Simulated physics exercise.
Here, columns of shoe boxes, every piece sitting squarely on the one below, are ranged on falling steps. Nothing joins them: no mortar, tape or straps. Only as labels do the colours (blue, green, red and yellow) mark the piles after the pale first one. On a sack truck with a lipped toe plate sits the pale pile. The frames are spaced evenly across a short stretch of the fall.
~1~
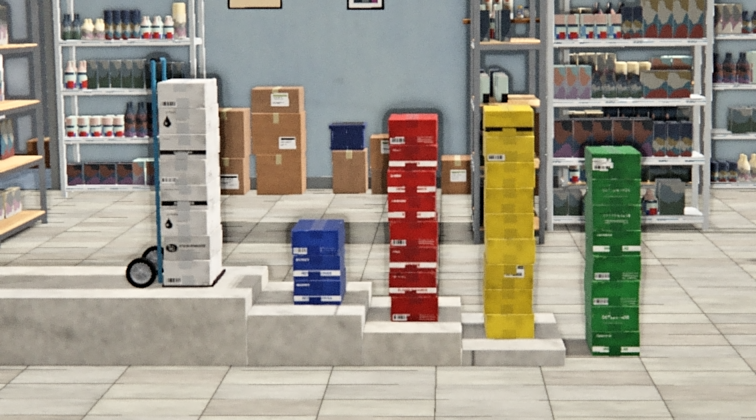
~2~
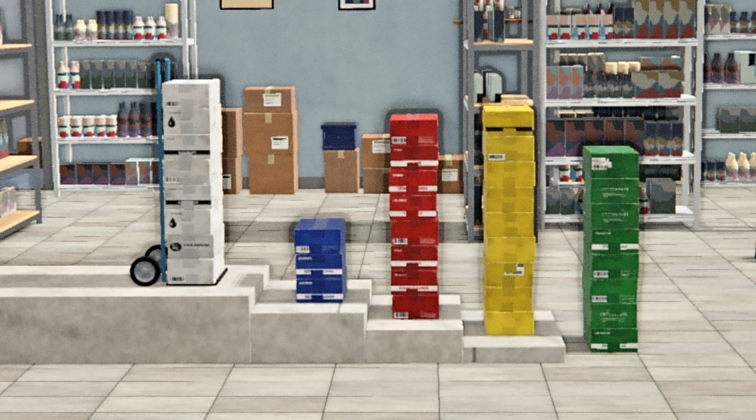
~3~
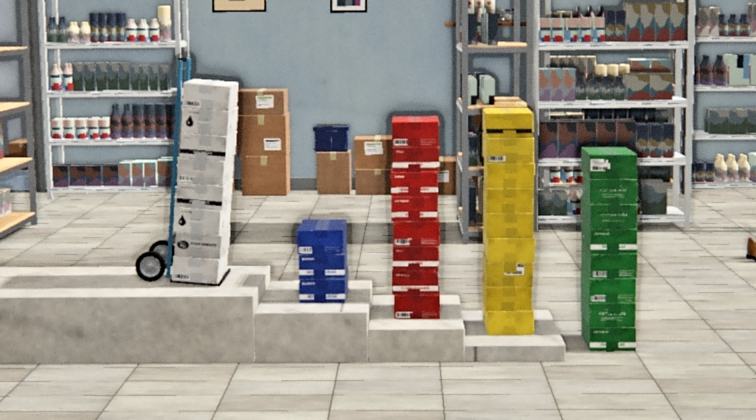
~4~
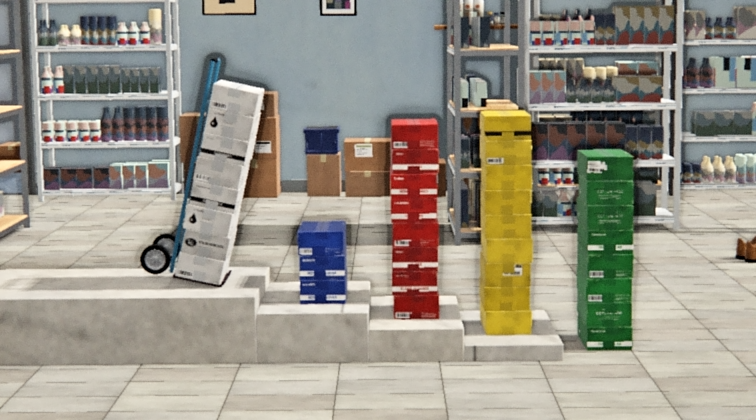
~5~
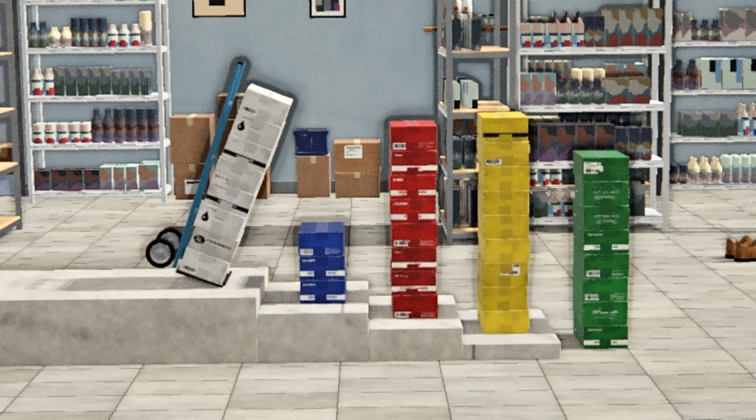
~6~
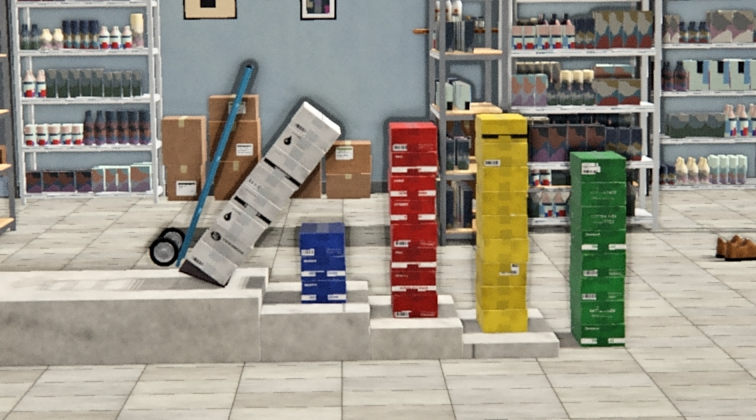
A white stack of boxes on a blue hand truck leans right above colored stacks.
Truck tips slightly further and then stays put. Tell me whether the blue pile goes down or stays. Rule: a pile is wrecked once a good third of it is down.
It stays.
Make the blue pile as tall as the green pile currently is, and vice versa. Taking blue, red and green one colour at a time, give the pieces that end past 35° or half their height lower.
Counts by colour: Blue 6; red 7; green 2.
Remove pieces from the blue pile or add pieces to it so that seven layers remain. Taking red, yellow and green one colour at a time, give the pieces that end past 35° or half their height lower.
Counts - red: 7, yellow: 8, green: 7.
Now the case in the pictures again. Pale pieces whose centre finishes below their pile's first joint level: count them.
Of the pale pieces, the number is 4.
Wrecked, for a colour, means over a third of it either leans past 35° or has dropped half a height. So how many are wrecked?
That gives 0 overall.
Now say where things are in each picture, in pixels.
In the first picture (we follow the side turned to the camera; the camera moves round a little), truck frame (154, 106) level; top blue box (315, 243); top red box (413, 132); no other piece has moved.
In the second picture, truck frame (159, 106) level; top blue box (317, 242).
In the third picture, truck frame (178, 104) rocked barely, top of the pale pile leaning barely; top blue box (320, 243); no other piece has moved.
In the fourth picture, truck frame (204, 104) rocked a little, top of the pale pile leaning a little; top blue box (320, 244); no other piece has moved.
In the fifth picture, truck frame (226, 106) rocked clearly, top of the pale pile leaning clearly; top blue box (321, 244); no other piece has moved.
In the sixth picture, truck frame (234, 108) rocked clearly, top of the pale pile leaning well over; top blue box (322, 245); top yellow box (504, 131); no other piece has moved.
Soon, 8 of the pale pile down; none of the 3 blue boxes down (0 of 28 in all colours); top blue box unmoved.
A while on, 8 of the pale pile down; none of the 3 blue boxes down (0 of 28 in all colours); top blue box displaced a little; top red box displaced half its height.
Finally, 7 of the pale pile down; none of the 3 blue boxes down (0 of 28 in all colours); top blue box unmoved; top red box displaced a little. Seen by the last camera, middles, top blue box near (323, 239), top red box near (417, 137).
